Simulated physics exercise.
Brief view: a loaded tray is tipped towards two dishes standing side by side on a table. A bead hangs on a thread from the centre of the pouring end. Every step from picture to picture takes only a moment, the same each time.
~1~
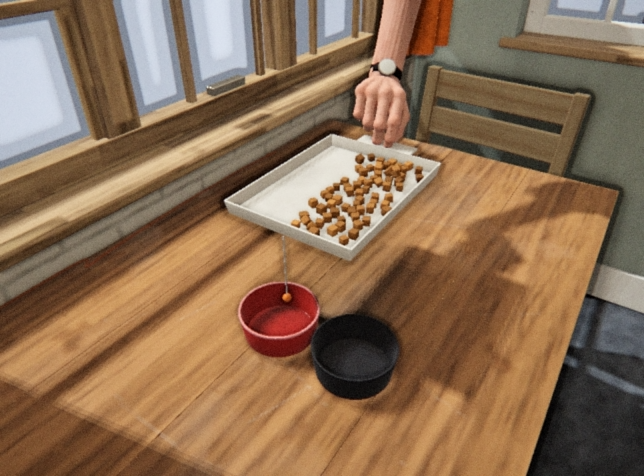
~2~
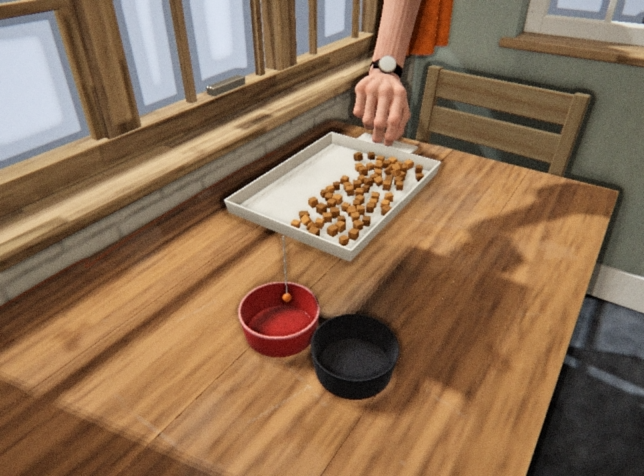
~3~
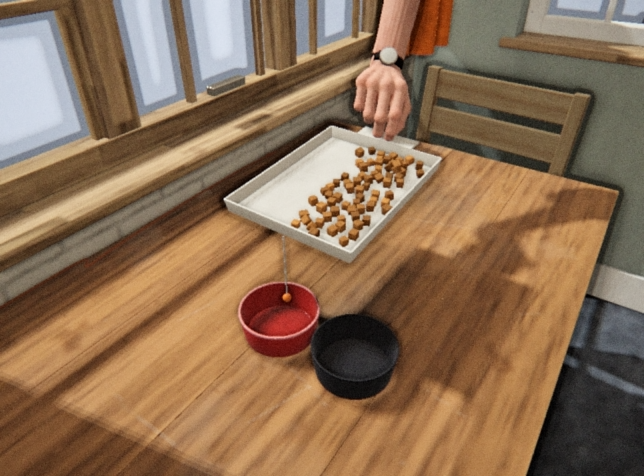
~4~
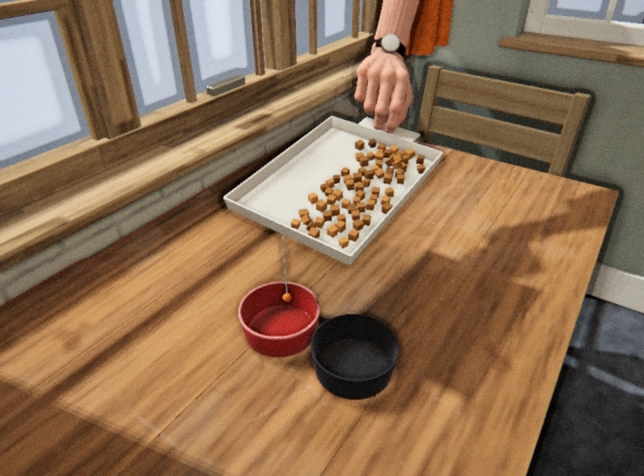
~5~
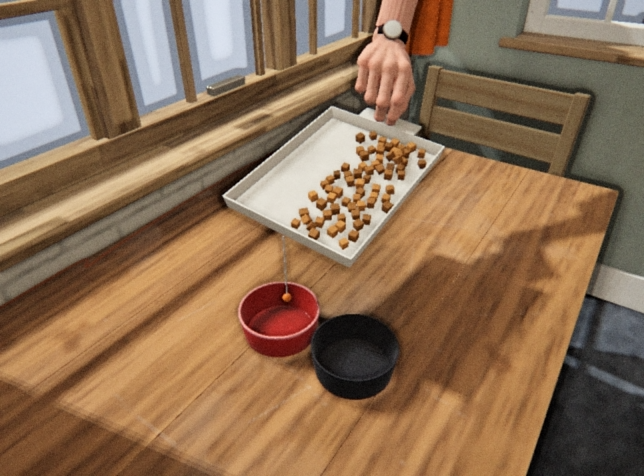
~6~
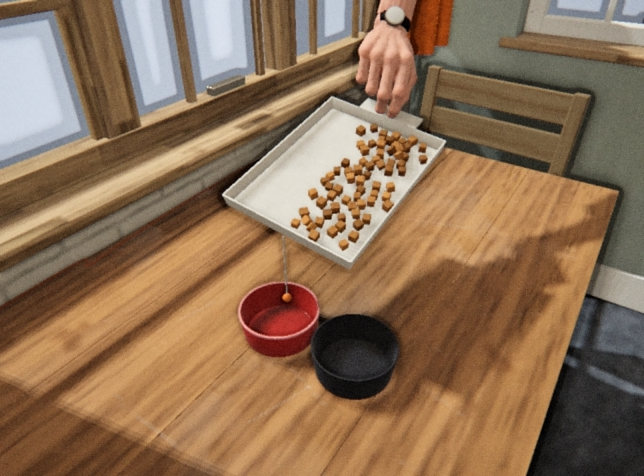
The clip shows a hand with a wristwatch holding a pale tray of small brown pieces above a red dish and a black dish on a wooden table, gradually tilting it towards its lower right corner while a bead hangs beneath.
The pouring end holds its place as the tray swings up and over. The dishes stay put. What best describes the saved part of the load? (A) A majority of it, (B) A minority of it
A, A majority of it.
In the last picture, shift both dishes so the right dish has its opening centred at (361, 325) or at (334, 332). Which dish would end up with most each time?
One: The right-side dish. Two: The right-side dish.
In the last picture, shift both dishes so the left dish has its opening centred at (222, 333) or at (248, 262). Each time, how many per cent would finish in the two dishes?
Trial 1 about 10 %, trial 2 about 0 %.
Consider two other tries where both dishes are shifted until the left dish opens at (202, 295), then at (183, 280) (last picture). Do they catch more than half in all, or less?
Taking the tries in order: A minor share, followed by a minor share.
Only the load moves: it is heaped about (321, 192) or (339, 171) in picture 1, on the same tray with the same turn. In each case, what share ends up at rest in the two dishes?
First 70 %, then 80 %.
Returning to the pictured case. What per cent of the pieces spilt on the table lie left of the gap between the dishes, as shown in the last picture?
It works out at some 60 percent.
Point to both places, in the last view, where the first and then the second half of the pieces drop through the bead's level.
The opening half passes (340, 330), the closing half (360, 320).
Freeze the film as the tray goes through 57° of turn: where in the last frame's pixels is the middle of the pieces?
In the last view, the load is centred near (356, 220).
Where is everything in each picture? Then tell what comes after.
In the first frame, corners of the pouring end at (228, 200) and (350, 247), level; middle of the load at (359, 194), brown sugar cubes; left dish at (255, 342); right dish at (331, 384); bead on its thread at (287, 298).
In the second frame, corners of the pouring end at (228, 200) and (350, 248), level; middle of the load at (359, 193).
In the third frame, corners of the pouring end at (228, 199) and (350, 250), tipped barely, lowest at the right corner; middle of the load at (360, 191).
In the fourth frame, corners of the pouring end at (227, 197) and (350, 253), tipped a little, lowest at the right corner; middle of the load at (360, 188).
In the fifth frame, corners of the pouring end at (227, 196) and (350, 256), tipped a little, lowest at the right corner; middle of the load at (360, 184).
In the sixth frame, corners of the pouring end at (226, 194) and (350, 259), tipped clearly, lowest at the right corner; middle of the load at (360, 181); left dish at (255, 342); right dish at (331, 384).
Soon after the last picture, tray tipped steeply; nearly all on the tray; a stray few in the air.
A little later, tray tipped right over; nearly all on the tray; a small part in the right dish; a stray few outside both; a stray few in the air.
Later still, tray tipped past a quarter turn; most in the right dish; a small part in the left dish; about a quarter outside both; a stray few in the air.
At rest, tray tipped past a quarter turn; most in the right dish; a small part in the left dish; about a quarter outside both; a stray few in the air.
